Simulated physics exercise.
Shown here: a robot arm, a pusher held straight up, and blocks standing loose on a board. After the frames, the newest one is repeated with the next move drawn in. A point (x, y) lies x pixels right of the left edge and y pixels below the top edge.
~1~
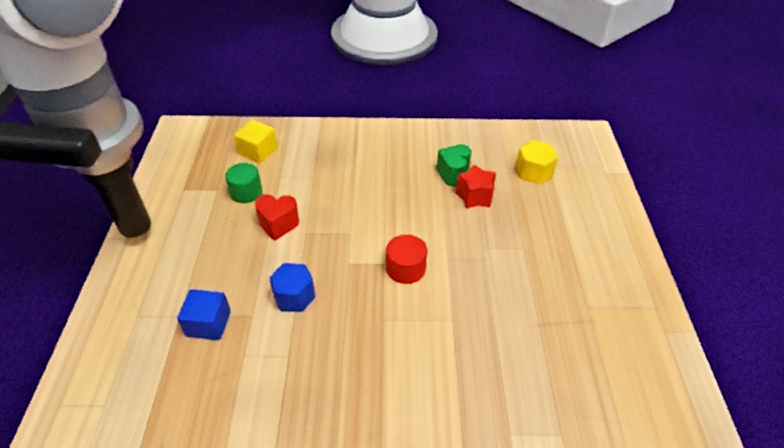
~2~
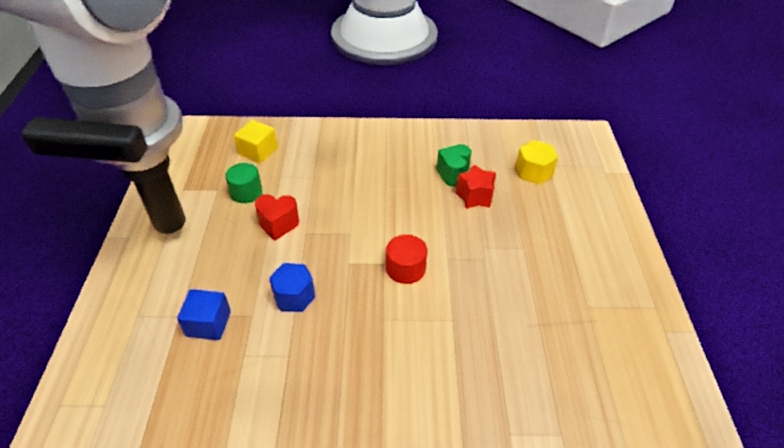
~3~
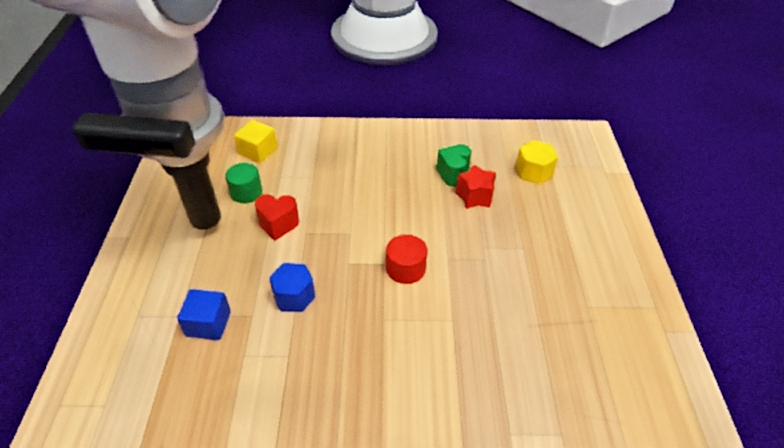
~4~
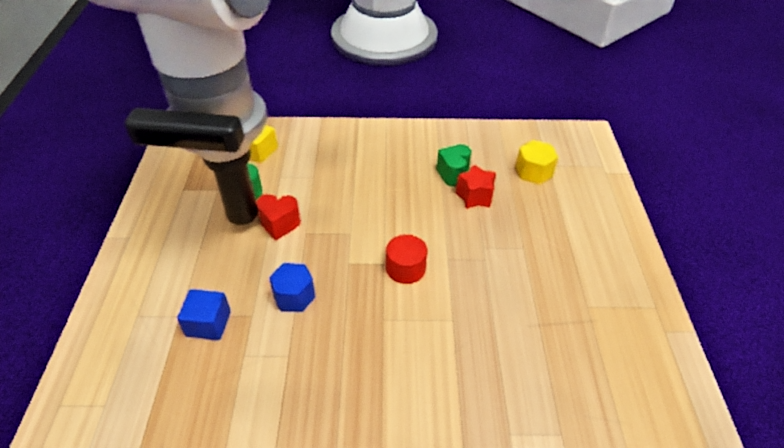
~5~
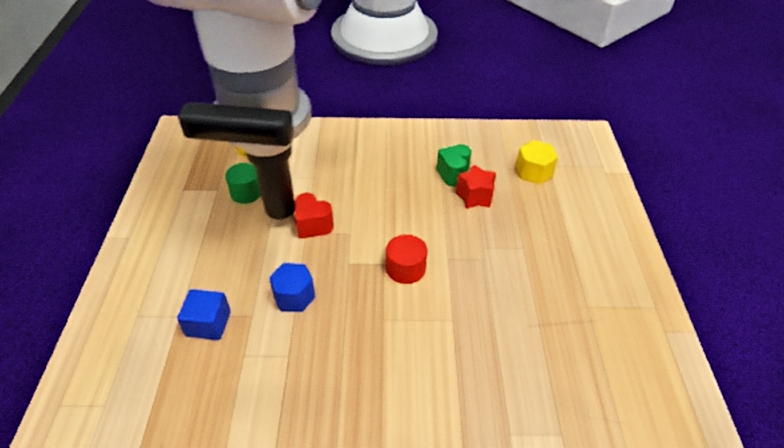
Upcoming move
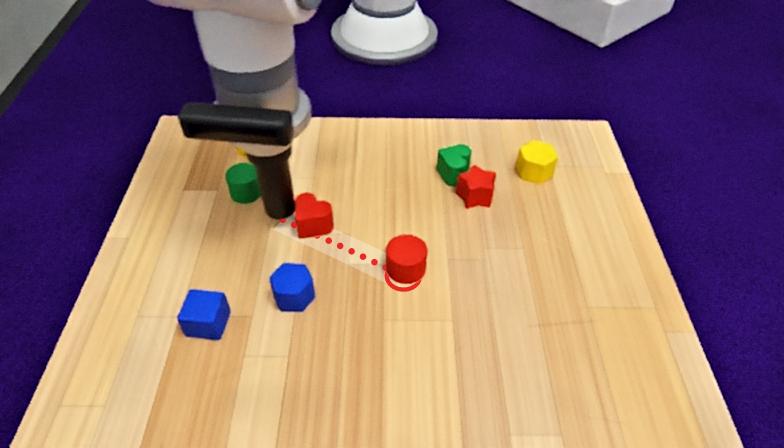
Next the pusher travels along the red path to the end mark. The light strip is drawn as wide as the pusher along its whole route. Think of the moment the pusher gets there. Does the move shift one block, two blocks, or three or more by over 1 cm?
In total, two blocks get moved by over 1 cm.
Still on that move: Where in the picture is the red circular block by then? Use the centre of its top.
My estimate: (443, 257).
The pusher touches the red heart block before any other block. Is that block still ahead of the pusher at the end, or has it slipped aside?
Beside or behind it.
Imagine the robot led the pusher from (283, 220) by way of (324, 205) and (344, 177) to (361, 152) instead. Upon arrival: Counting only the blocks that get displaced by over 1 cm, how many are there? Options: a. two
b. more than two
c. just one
My answer is option c.
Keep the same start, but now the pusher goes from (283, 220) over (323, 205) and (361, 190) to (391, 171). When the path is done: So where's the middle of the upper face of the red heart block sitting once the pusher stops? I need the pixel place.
It will end up at (334, 205).
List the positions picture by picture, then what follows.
The first frame shows lower end of the pusher (136, 228), tops of blocks, green circular block (242, 173), red heart block (275, 205), red circular block (407, 249).
The second frame shows pusher (171, 224), blocks as before.
The third frame shows pusher (206, 220), blocks as before.
The fourth frame shows pusher (243, 215), blocks as before.
The fifth frame shows pusher (281, 210), green circular block (242, 173), red heart block (311, 206), red circular block (407, 249).
The drawn path runs from (283, 220) to (403, 276).
The first path, step by step. One third of the way, pusher (320, 228); red heart block (351, 214), turned 15° anticlockwise.
Two thirds of the way, pusher (361, 246); red heart block (375, 215), turned 45° anticlockwise.
At the end, pusher (404, 267); green circular block not moved; red heart block (376, 215), turned 50° anticlockwise; red circular block (443, 257).
